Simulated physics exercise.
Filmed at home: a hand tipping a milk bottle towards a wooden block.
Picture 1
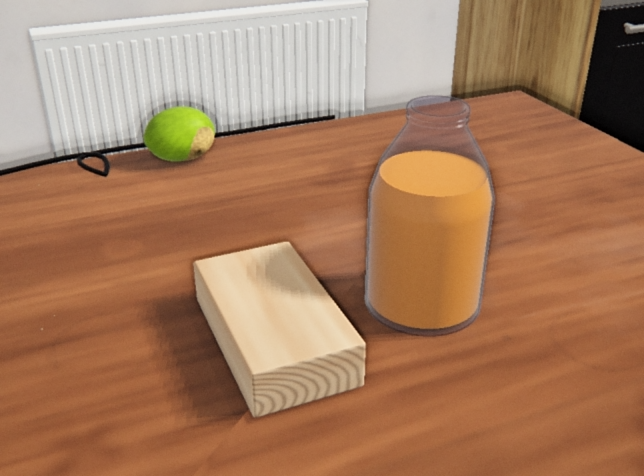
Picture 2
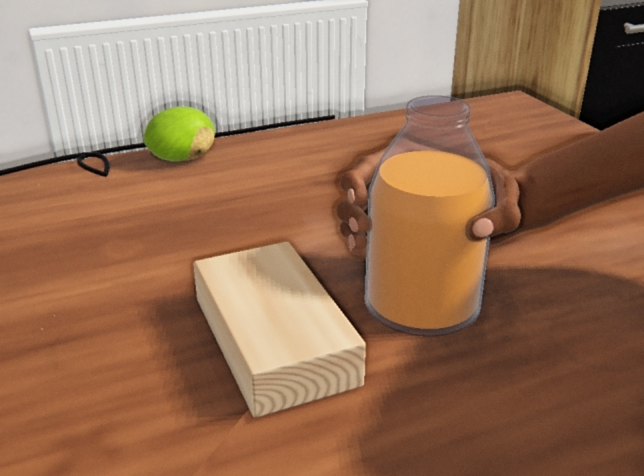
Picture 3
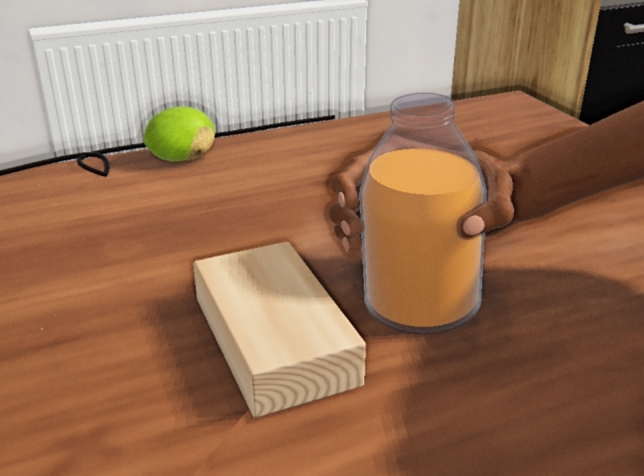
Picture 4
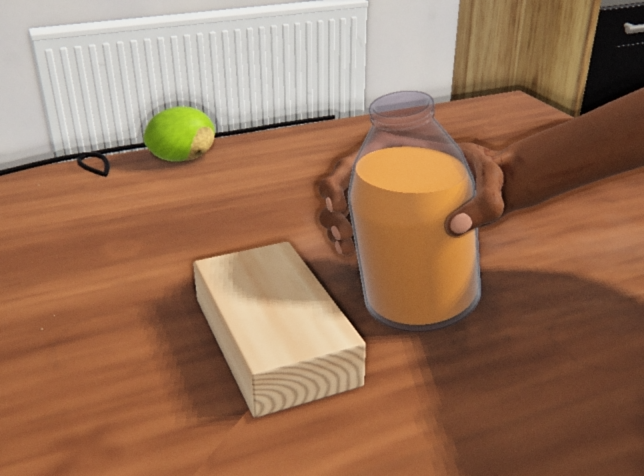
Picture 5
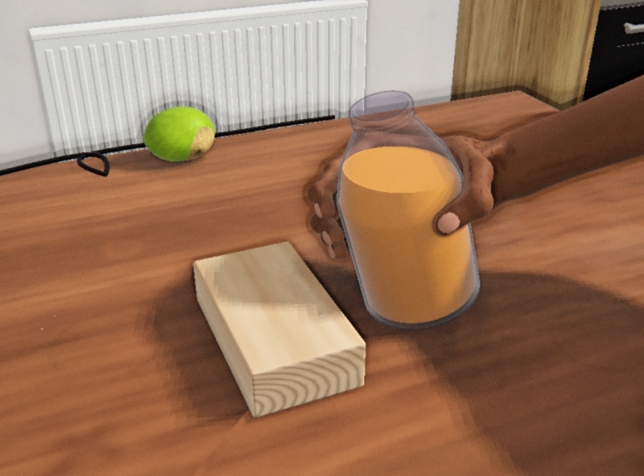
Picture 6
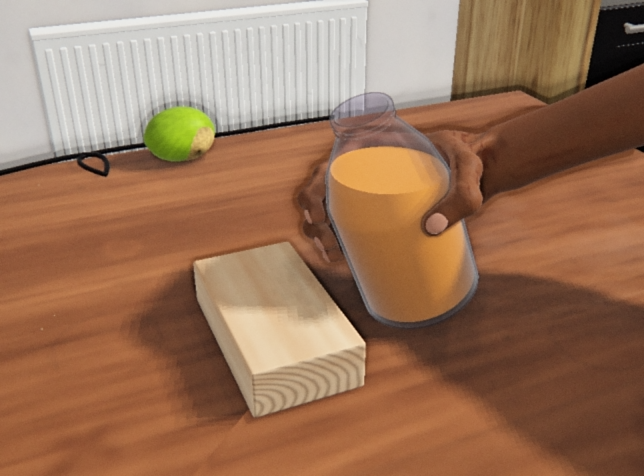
The footage shows a glass bottle of orange liquid standing beside a wooden block on a table, a green fruit behind; a hand reaches in from the right, grips the bottle and gradually tilts it left towards the block.
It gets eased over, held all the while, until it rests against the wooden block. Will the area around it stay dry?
Yes, it stays dry.
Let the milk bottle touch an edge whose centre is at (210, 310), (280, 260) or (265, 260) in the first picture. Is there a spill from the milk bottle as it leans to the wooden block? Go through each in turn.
Overflow, no loss, no loss.
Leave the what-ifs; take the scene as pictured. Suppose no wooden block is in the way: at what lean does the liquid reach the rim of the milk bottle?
Tilt: Around 65°.
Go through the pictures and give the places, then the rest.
In the first frame, it stands upright; milk bottle (429, 207) about two thirds full.
In the second frame, a hand takes hold; milk bottle about two thirds full, surface at (432, 174); wooden block (273, 319).
In the third frame, tipping on its foot; milk bottle (422, 205) about two thirds full.
In the fourth frame, the top moves towards the wooden block; milk bottle about two thirds full, surface at (408, 170); wooden block (273, 319).
In the fifth frame, on the way over; milk bottle (401, 202) about two thirds full.
In the sixth frame, it is leaning; milk bottle (392, 202) tipped 20°; wooden block (273, 319).
Shortly, the milk bottle leans by about 30°; none is lost.
Then, the milk bottle leans by about 45°; none is lost.
At the finish, the milk bottle leans by about 45°, against the wooden block; none is lost.
